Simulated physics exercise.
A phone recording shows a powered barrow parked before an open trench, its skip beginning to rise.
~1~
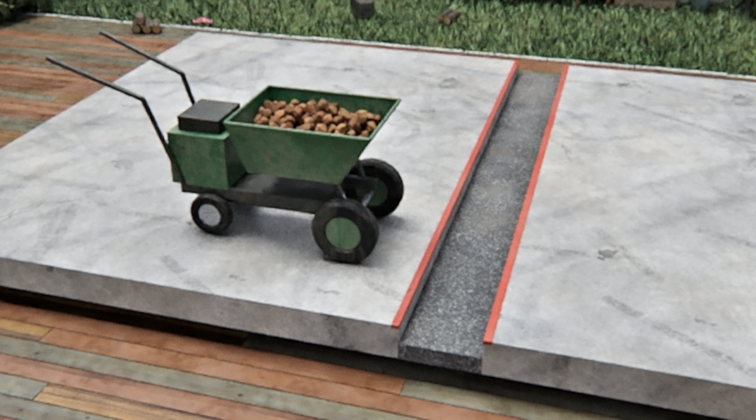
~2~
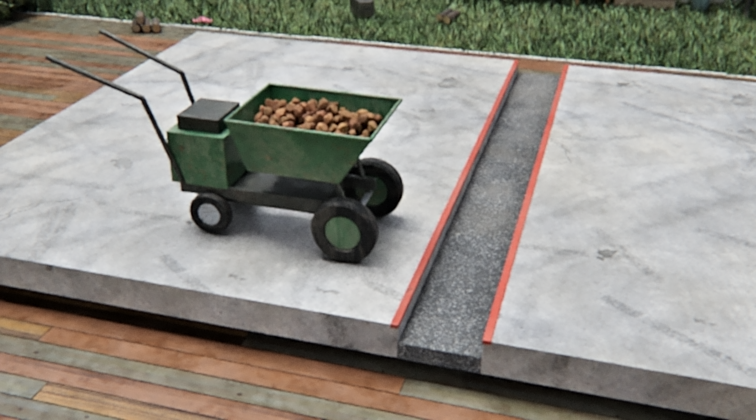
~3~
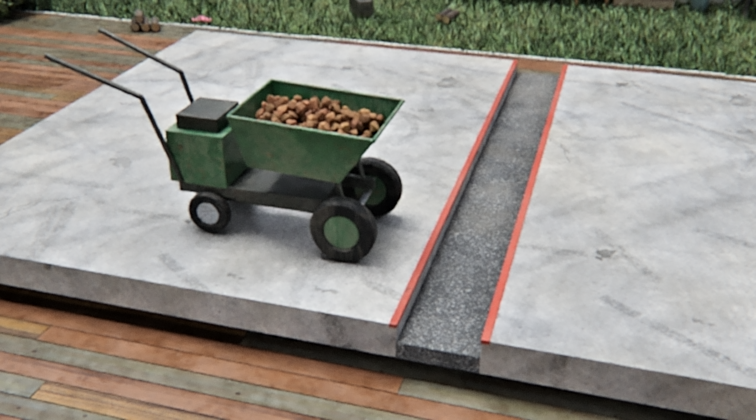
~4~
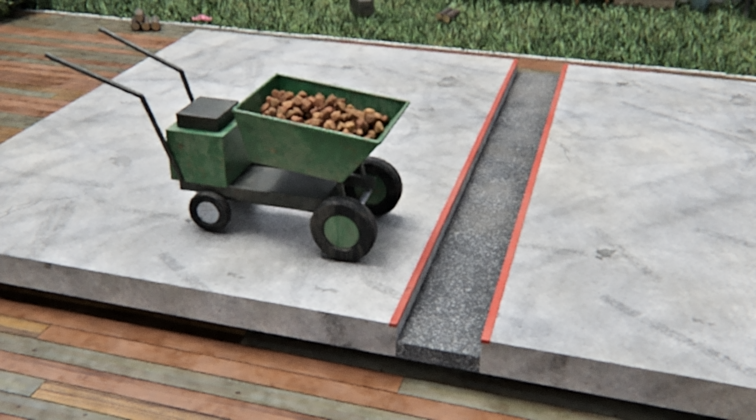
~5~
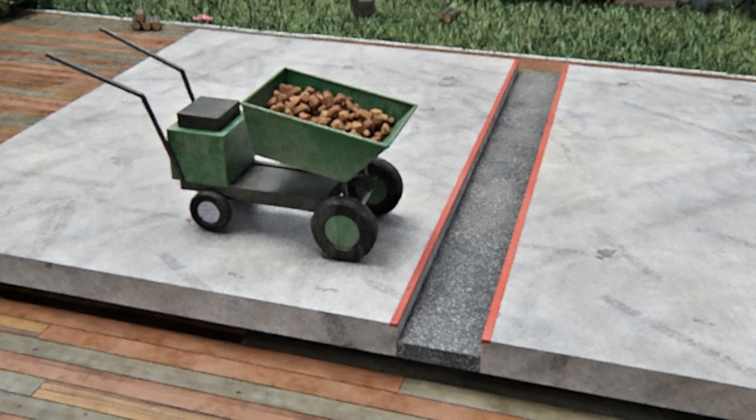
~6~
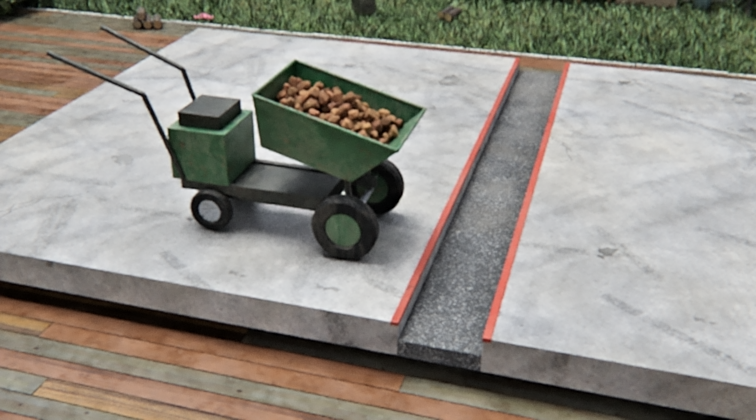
The green skip on a small parked barrow, heaped with brown clods, sat level at first, then slowly tilted forward toward the red-edged trench on the right, while the wheels stayed still.
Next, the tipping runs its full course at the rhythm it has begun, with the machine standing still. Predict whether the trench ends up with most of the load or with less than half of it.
Passes half.
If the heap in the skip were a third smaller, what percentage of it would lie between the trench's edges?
Near 90 %.
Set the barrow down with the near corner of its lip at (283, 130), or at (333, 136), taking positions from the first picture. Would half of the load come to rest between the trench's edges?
Position 1 falls short of half; position 2 exceeds half.
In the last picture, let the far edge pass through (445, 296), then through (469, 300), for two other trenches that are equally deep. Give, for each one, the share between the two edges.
0 %, give or take, and then 40 %.
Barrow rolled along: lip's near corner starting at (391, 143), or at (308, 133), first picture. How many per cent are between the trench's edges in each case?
That works out to 50 per cent for the first position and 60 per cent for the second.
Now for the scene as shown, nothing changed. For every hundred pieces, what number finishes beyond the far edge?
About 15 per cent.
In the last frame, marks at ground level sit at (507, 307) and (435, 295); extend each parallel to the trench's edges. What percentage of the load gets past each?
Some 10 and some 80 per cent, respectively.
Shortly afterwards, skip tipped steeply; the whole lot in the skip.
Next, skip tipped right over; the bulk in the skip; a little in or heaped over the trench; only a few beyond it; only a few falling.
Some moments later, skip tipped right over; near a quarter in the skip; near two thirds in or heaped over the trench; near a quarter beyond it.
In the end, skip tipped right over; a little in the skip; the bulk in or heaped over the trench; near a quarter beyond it.
